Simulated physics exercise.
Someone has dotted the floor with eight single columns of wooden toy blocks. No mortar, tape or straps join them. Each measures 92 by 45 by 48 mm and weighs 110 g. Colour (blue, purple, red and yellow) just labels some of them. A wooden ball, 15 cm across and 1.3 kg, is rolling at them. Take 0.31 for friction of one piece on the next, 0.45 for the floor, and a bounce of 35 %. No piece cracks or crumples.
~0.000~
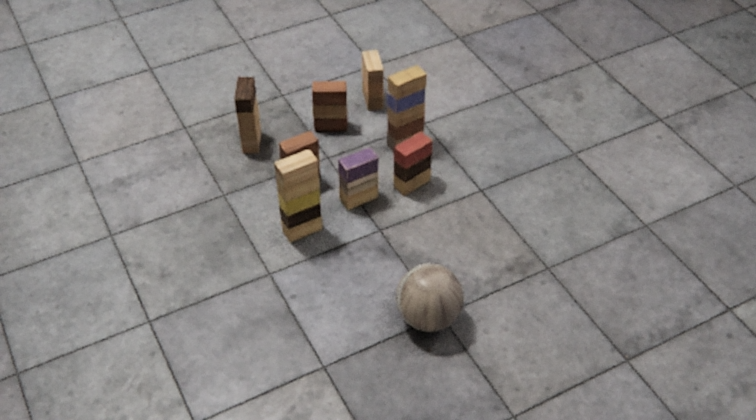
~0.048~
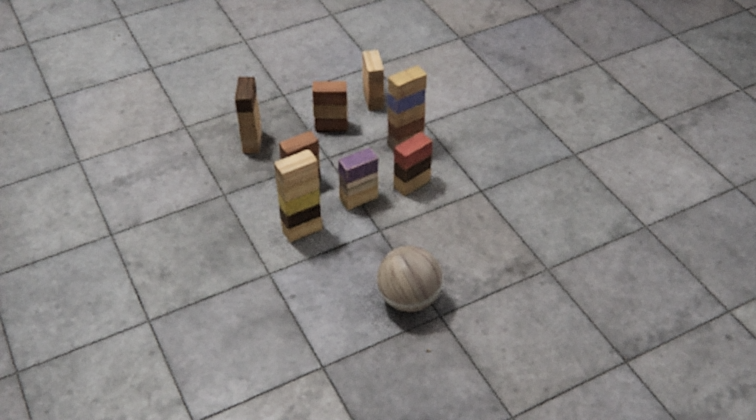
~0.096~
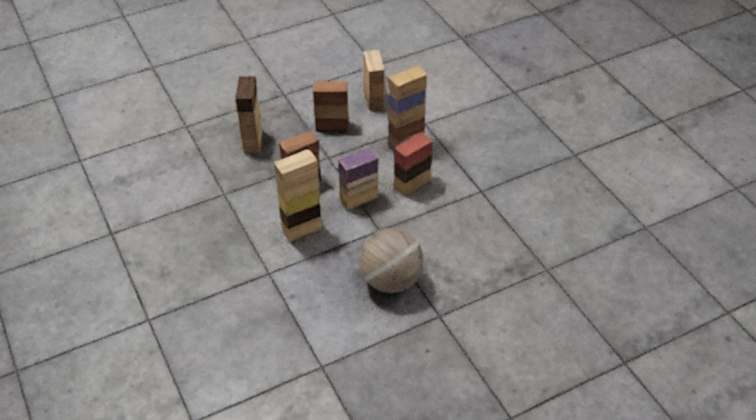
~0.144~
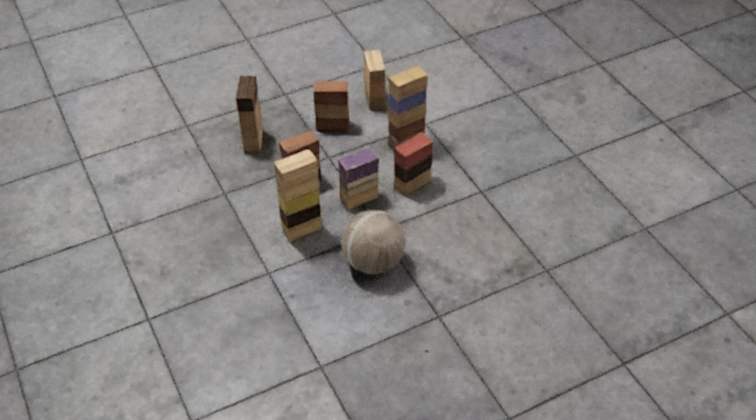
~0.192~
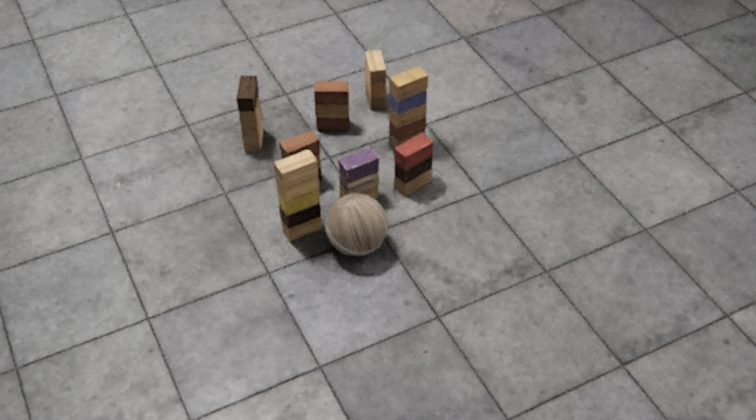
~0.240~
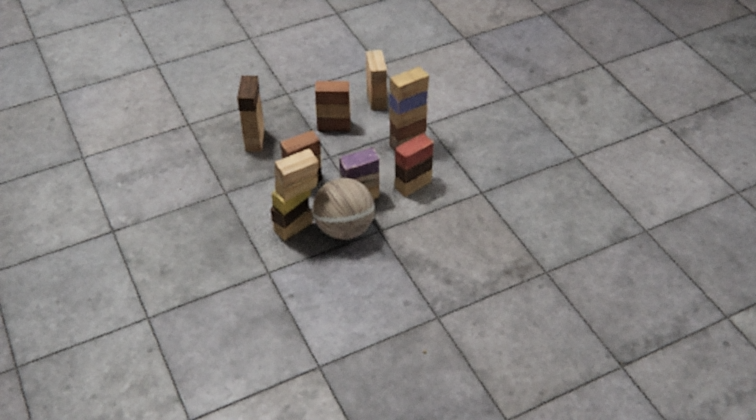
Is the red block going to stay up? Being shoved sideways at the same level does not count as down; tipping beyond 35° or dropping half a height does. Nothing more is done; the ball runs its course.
The red block stays up.
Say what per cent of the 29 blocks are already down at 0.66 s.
At that moment 30 per cent.
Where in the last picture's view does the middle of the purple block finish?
At about (367, 129).
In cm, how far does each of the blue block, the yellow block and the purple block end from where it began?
About: Blue 0, yellow 44, purple 26.
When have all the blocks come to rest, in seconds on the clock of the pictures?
Around 1.5 s.
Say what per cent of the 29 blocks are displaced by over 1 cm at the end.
It is 50 per cent.
After 0.32 s, ball still moving; 1 of the 29 blocks down; red block unmoved; purple block leaning 27°.
After 0.46 s, ball still moving; 5 of the 29 blocks down; red block unmoved; yellow block leaning 38°, 32 mm lower.
After 0.66 s, ball still moving; 8 of the 29 blocks down; red block unmoved; yellow block upside down.
At rest (1.8 s), ball at rest; 8 of the 29 blocks down; red block unmoved; yellow block upside down; purple block 10 cm lower. As the last picture would show them, middles, red block near (414, 152), yellow block near (158, 173).
